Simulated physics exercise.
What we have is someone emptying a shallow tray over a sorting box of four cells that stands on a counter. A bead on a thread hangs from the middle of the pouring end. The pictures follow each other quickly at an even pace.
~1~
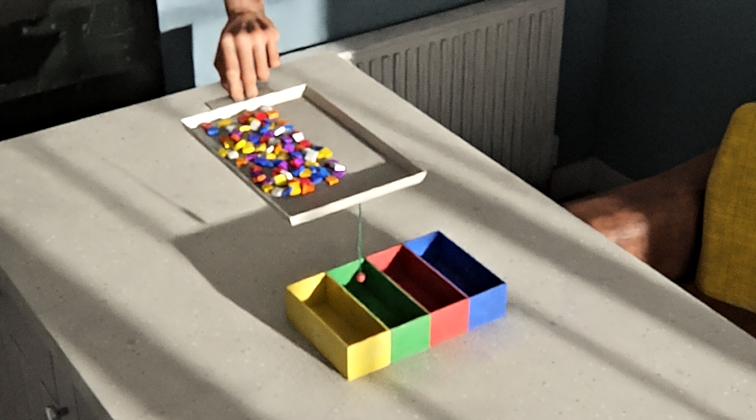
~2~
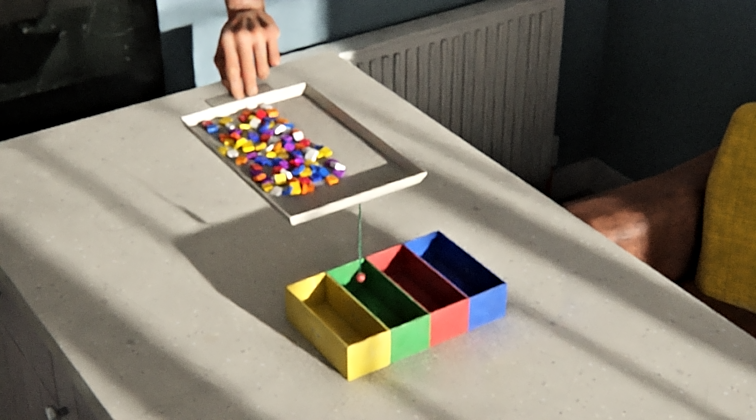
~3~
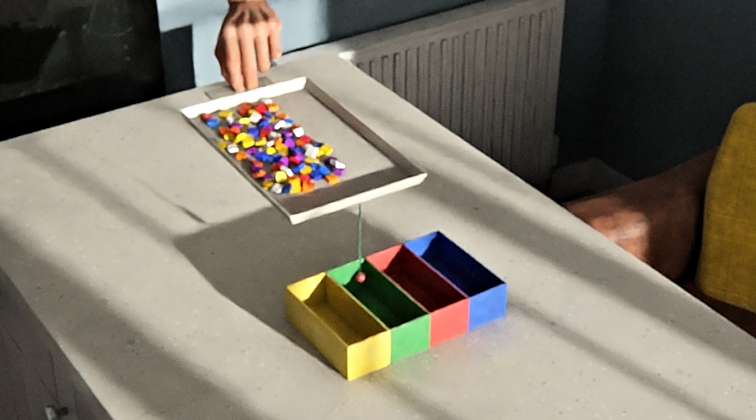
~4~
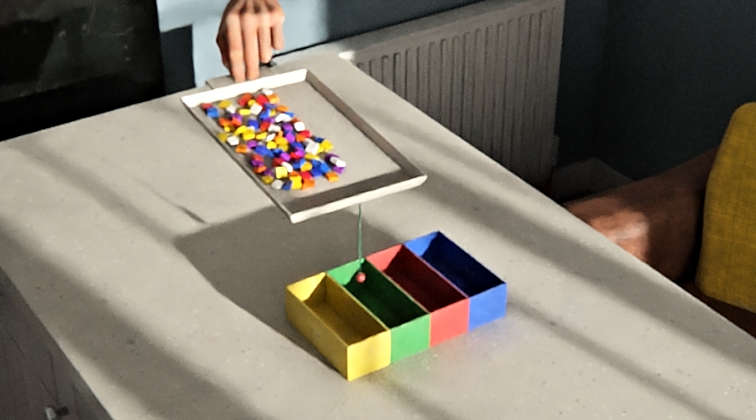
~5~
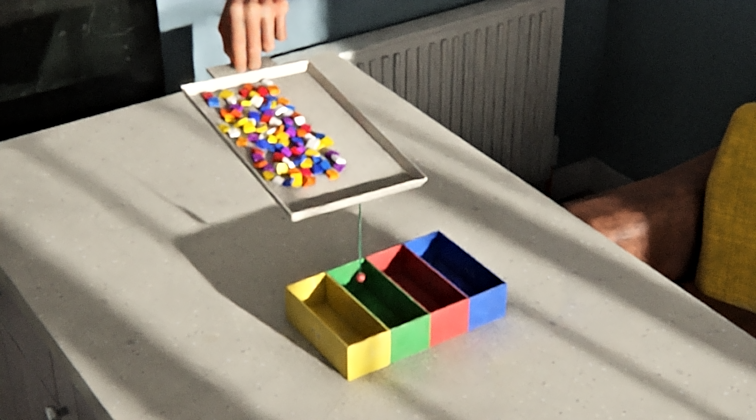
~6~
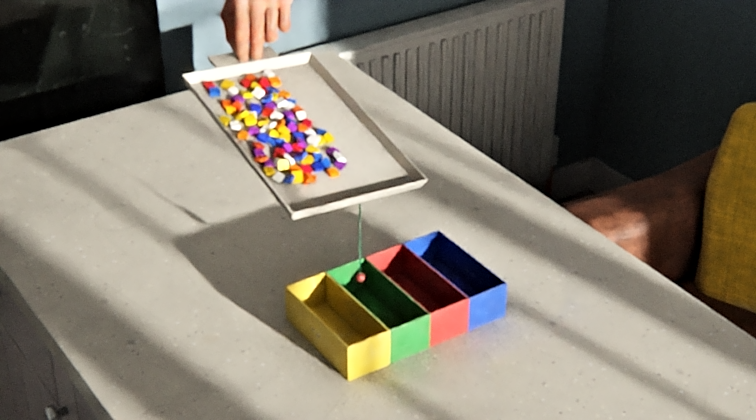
A shallow pale-rimmed tray of multicoloured mosaic tiles, gripped at its far end by a hand, slants slightly above a sunlit grey counter, seen from above at an angle. Below its near end, where a reddish bead hangs on a thread, sits a box with yellow, green, red and blue cells, left to right. The hand slowly raises the far end, the near edge dips slightly rightward, and the view stays still.
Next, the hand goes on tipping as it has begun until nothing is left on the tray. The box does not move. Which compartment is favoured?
It favours the red compartment.
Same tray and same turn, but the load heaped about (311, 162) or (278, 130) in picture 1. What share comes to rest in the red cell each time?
First some 60, then 60 per cent.
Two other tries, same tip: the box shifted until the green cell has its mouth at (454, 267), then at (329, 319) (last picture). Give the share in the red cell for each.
First some 0, then 10 per cent.
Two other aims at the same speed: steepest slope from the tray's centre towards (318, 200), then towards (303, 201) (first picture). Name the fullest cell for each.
First the yellow one, then the yellow one.
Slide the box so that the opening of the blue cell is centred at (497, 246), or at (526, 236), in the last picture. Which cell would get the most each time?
In turn: Green; that yellow cell.
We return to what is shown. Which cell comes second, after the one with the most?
Second comes the cell in blue.
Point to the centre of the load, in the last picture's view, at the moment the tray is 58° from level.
Roughly at (397, 187).
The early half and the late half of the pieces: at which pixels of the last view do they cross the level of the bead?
At about (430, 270), then at (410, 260).
Soon after the last picture, tray tipped steeply; most on the tray; a stray few in the blue cell; about a quarter falling or outside the box.
A little later, tray tipped right over; a small part on the tray; about a third in the red cell; about a quarter in the blue cell; a small part in the green cell; a stray few in the yellow cell; a small part falling or outside the box.
Later still, tray tipped past a quarter turn; about half in the red cell; about a quarter in the blue cell; a small part in the green cell; a stray few in the yellow cell.
At rest, tray tipped past a quarter turn; about half in the red cell; about a quarter in the blue cell; a small part in the green cell; a stray few in the yellow cell.
